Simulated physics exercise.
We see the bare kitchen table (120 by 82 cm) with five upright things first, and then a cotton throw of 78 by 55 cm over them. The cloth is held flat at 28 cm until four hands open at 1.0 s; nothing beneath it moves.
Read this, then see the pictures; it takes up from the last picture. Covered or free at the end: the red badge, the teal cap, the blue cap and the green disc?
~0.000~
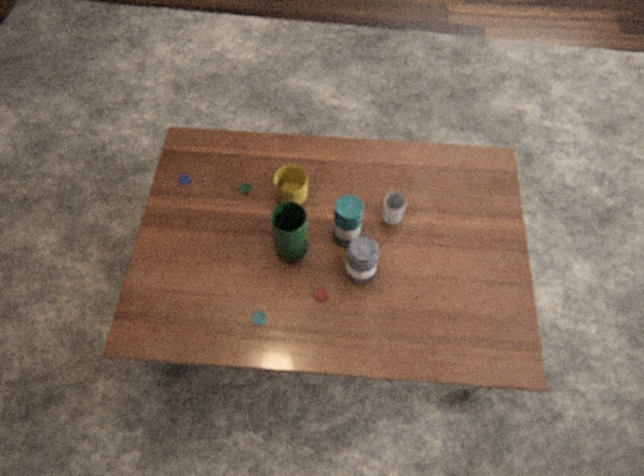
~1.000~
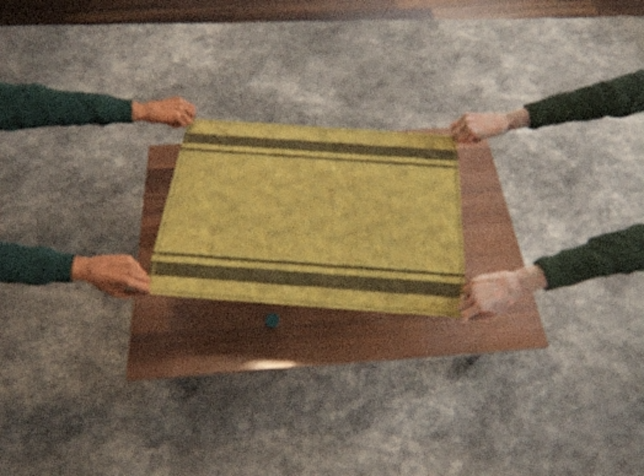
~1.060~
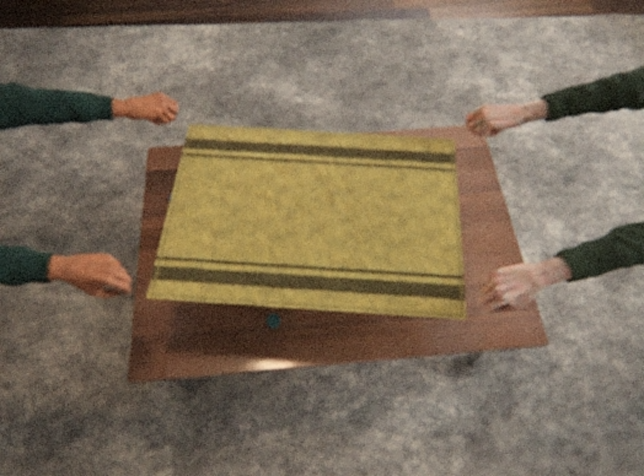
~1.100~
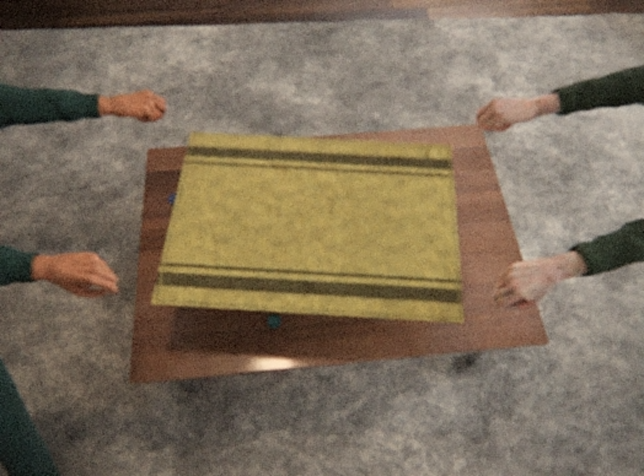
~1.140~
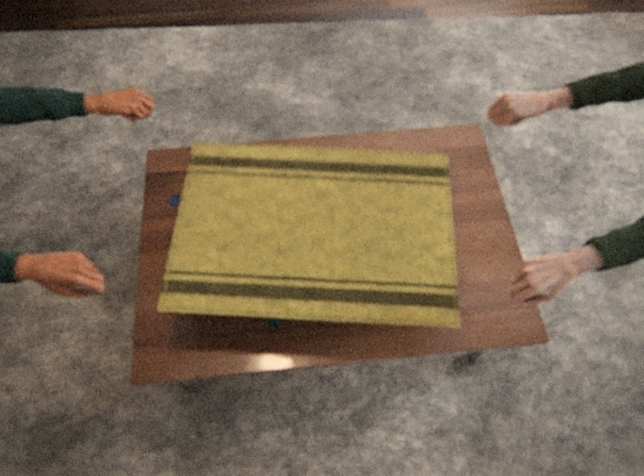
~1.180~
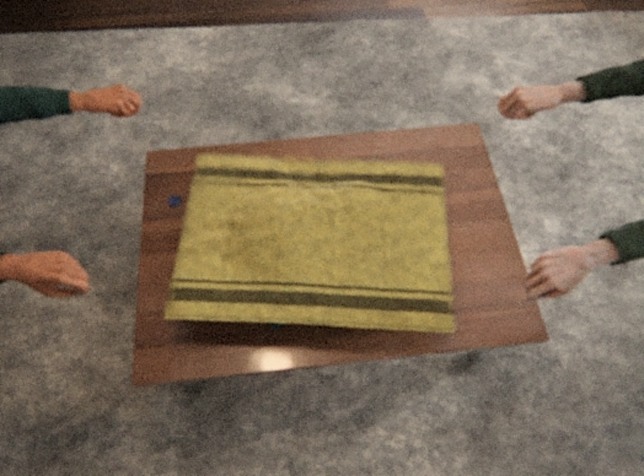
Result: Red badge ends under the cloth, teal cap remains in the open, blue cap stays uncovered, green disc vanishes under it.
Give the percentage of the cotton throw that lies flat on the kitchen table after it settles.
About 20 percent of it.
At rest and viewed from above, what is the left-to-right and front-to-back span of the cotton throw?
Roughly 72 cm by 56 cm.
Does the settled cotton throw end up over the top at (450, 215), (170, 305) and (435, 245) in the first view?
In order: Exposed, exposed, exposed.
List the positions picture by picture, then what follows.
In the first frame, shows, red badge (322, 295); teal cap (259, 318); blue cap (185, 179); green disc (245, 188); grey jar (364, 248), 14 cm tall; white cup (396, 201), 9 cm tall; green cup (289, 217), 18 cm tall; teal canister (349, 206), 16 cm tall; yellow cup (291, 178), 9 cm tall.
In the second frame, shows, cotton throw corners (143, 293) (189, 119) (456, 136) (467, 318); highest point 28 cm, lowest 28 cm.
In the third frame, shows, cotton throw corners (147, 298) (190, 125); highest point 26 cm, lowest 26 cm.
In the fourth frame, shows, cotton throw corners (151, 304) (192, 133); highest point 23 cm, lowest 23 cm.
In the fifth frame, shows, cotton throw corners (158, 311) (194, 143); highest point 19 cm, lowest 19 cm.
In the sixth frame, shows, cotton throw corners (165, 319) (199, 156) (442, 166) (454, 333); highest point 18 cm, lowest 13 cm.
At 1.4 s, 20 % of it is down, spanning 72 by 56 cm, above green disc, red badge.
At 1.5 s, 20 % of it is down, spanning 72 by 57 cm, above green disc, red badge.
At 1.7 s, 20 % of it is down, spanning 72 by 57 cm, above green disc, red badge.
At 1.9 s, 20 % of it is down, spanning 72 by 57 cm, above green disc, red badge.
At 2.7 s, 20 % of it is down, spanning 72 by 57 cm, above green disc, red badge.
